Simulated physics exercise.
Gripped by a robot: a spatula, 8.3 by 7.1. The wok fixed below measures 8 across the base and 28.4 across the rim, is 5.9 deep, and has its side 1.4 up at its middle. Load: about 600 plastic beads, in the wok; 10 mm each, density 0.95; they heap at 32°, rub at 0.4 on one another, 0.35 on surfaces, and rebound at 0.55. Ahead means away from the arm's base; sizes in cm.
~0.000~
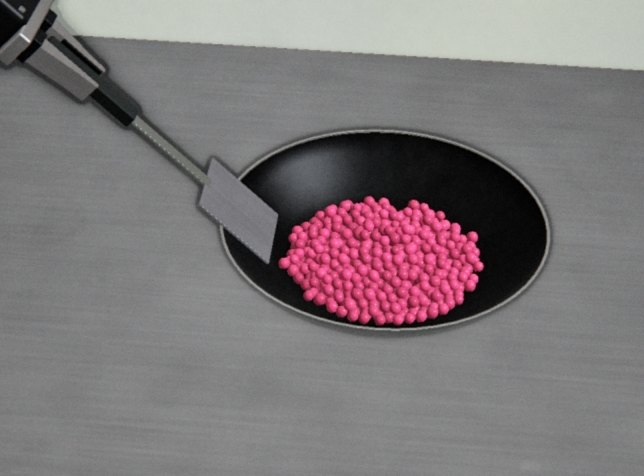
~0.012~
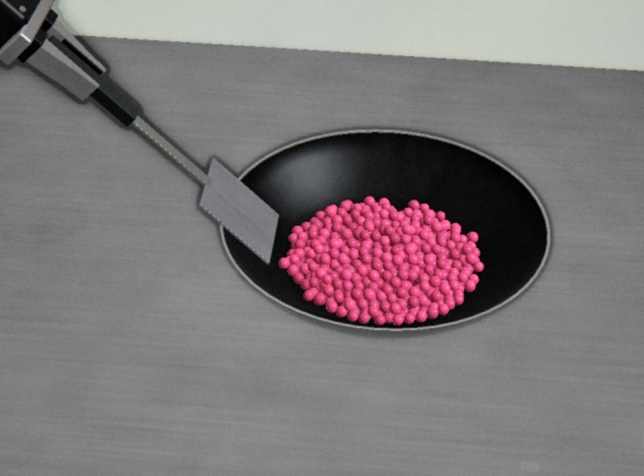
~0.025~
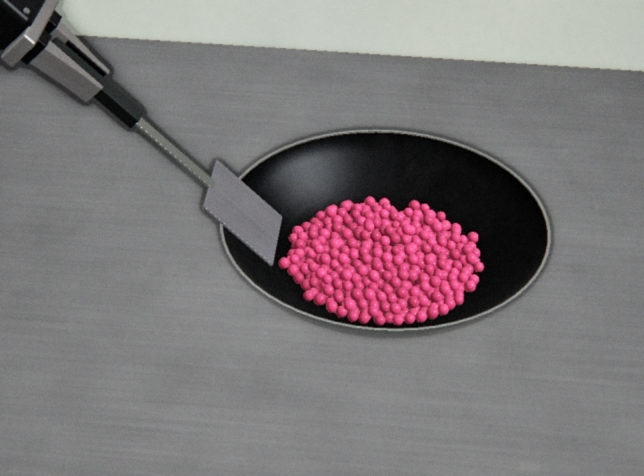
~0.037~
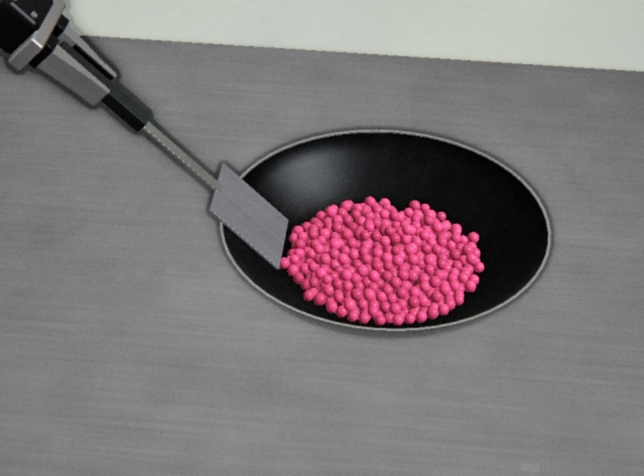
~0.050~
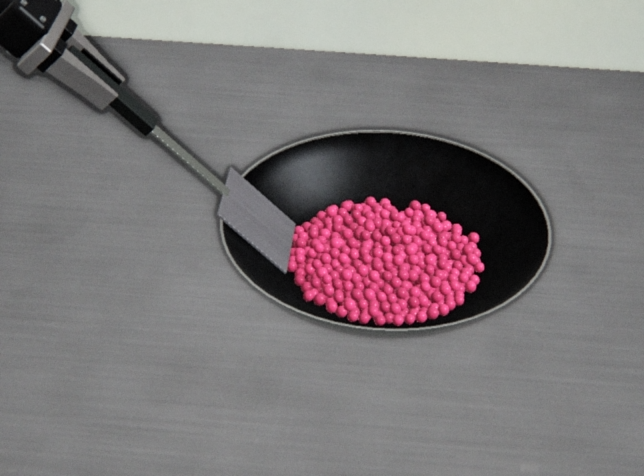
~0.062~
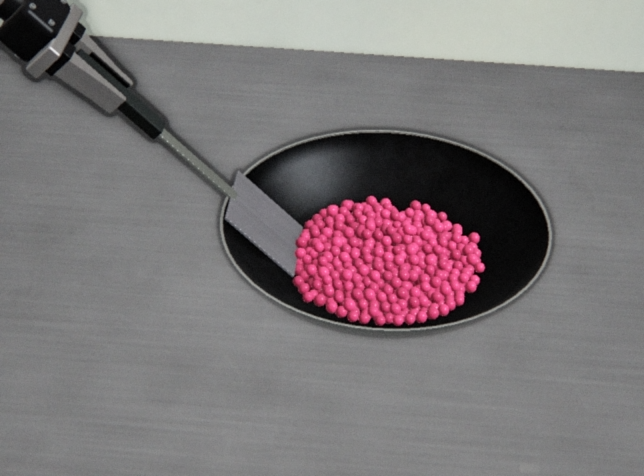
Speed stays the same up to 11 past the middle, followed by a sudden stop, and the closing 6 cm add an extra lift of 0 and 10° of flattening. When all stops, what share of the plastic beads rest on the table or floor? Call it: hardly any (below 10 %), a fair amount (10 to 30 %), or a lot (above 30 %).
A fair amount.
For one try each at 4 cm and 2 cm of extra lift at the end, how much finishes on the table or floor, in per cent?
I'd put it near 15 in a hundred, then near 15 in a hundred.
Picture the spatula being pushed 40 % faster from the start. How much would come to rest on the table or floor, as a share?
In that case, around 25 per cent would end on the table or floor.
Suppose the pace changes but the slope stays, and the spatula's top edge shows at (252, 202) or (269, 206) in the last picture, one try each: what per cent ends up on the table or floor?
About 30 and 40 per cent.
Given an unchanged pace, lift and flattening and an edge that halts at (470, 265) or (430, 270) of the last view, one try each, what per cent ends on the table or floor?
About 0 and 0 per cent.
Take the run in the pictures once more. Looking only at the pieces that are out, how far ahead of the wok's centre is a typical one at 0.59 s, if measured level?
The distance is around 18 cm.
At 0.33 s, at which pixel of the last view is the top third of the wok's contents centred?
Near pixel (489, 242).
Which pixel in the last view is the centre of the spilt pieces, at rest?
Near (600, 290) in the last picture.
After 0.19 s, sloping 45°, highest piece 4 above the table; 595 in the wok.
After 0.33 s, sloping 43°, highest piece 6 above the table; 595 in the wok.
After 0.59 s, sloping 35°, highest piece 7 above the table; 511 in the wok, 76 on the table or floor, 8 on the blade or in flight.
After 1.64 s, sloping 35°, highest piece 7 above the table; 509 in the wok, 86 on the table or floor.
In the end, 509 in the wok, 86 on the table or floor. That is 14 % on the table or floor.
